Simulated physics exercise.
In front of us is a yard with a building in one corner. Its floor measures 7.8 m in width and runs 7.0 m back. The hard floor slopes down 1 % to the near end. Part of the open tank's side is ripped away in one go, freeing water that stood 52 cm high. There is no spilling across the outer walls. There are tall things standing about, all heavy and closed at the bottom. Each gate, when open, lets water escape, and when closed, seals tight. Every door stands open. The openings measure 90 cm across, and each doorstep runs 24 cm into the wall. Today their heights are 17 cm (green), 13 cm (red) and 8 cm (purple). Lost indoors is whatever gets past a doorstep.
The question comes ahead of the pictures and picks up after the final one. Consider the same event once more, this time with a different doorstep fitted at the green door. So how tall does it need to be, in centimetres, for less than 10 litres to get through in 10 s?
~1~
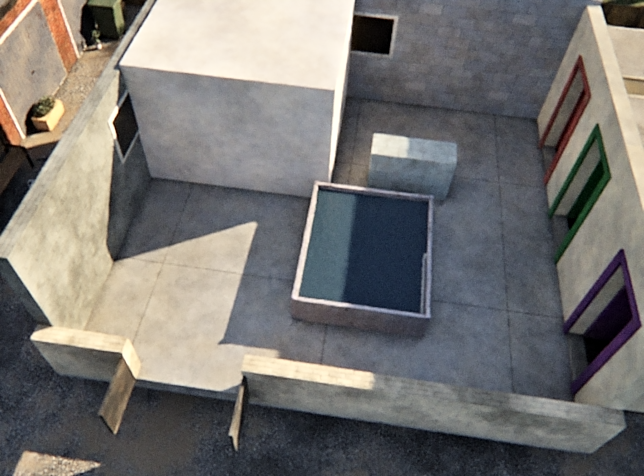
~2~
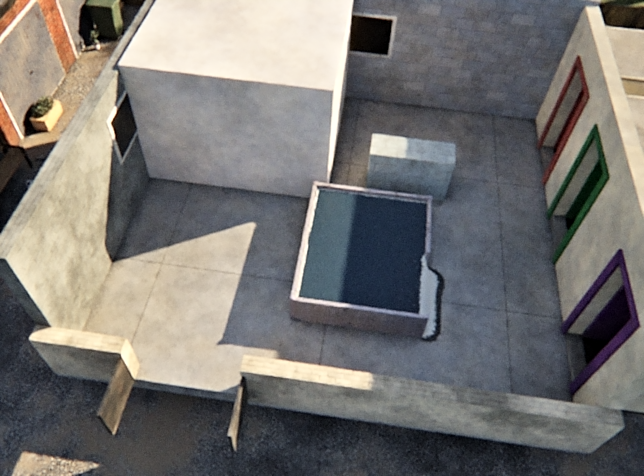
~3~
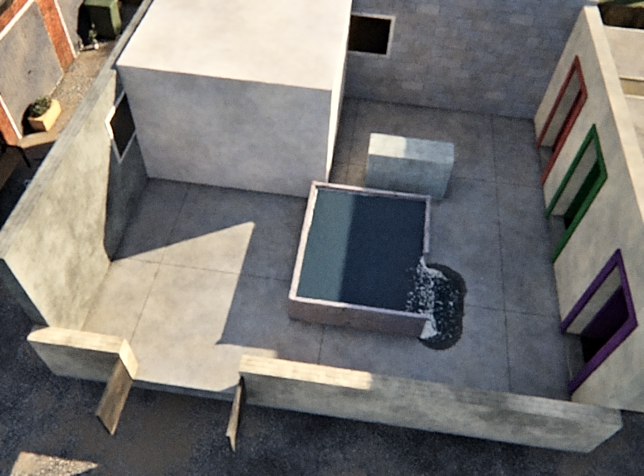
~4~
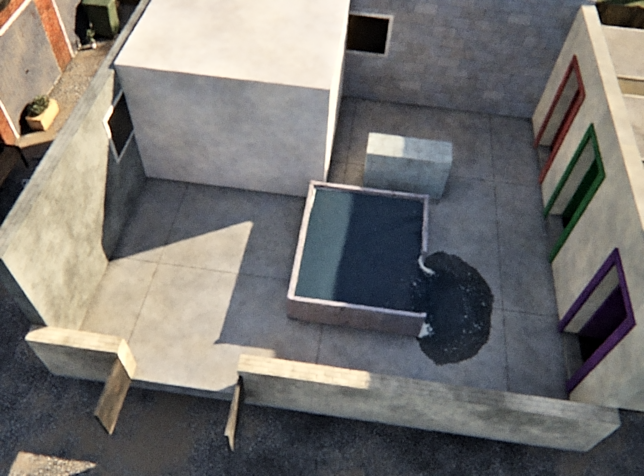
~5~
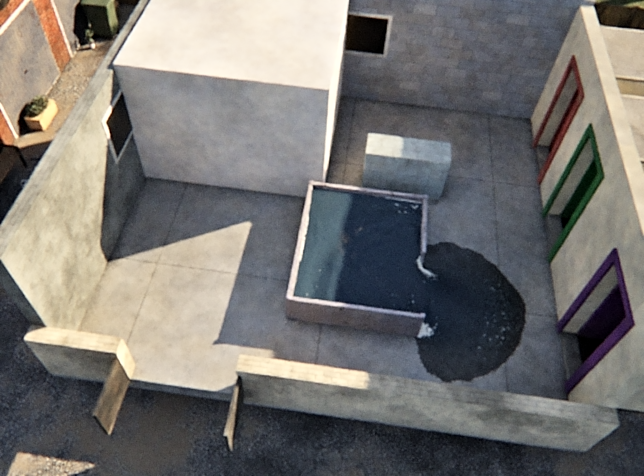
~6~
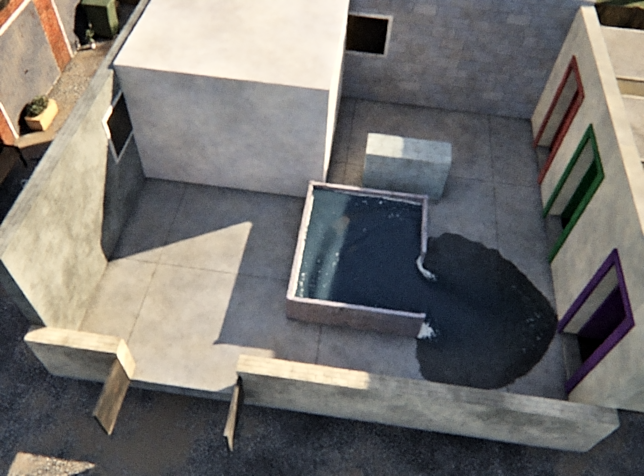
It would need to be around 7.5 cm tall.
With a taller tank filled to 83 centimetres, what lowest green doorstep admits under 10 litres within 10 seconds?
About 14.5 cm.
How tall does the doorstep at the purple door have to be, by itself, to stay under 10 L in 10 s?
Door purple, min height approx. 28 cm.
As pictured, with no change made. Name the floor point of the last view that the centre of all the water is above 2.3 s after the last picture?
I'd say around (425, 287).
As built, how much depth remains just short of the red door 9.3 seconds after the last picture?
Lab note: Depth approx. 6.0 cm.
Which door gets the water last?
The red door comes last.
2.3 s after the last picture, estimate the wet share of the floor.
About 30 per cent.
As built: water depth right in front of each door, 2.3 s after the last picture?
In cm: Green 11, red 3, purple 26.
Then, 0.7 s after the last picture water covers 20 % of the floor, deepest (30 cm) near (428, 313); it has not reached the green door.
Then, 2.3 s after the last picture water covers 30 % of the floor, deepest (27 cm) near (560, 351); 11 cm at the green door, 0 litres in over its 17 cm doorstep.
Then, 9.3 s after the last picture water covers 80 % of the floor, deepest (12 cm) near (328, 202); 5 cm at the green door, 0 litres in over its 17 cm doorstep.
At the green door as built, the water peaked near 11 cm, 2.1 s after the last picture.
With a doorstep of 6.5 cm, 19 litres would have come in within the 10 s; with 9 cm, 4 litres. So under 10 litres takes about 7.5 cm.
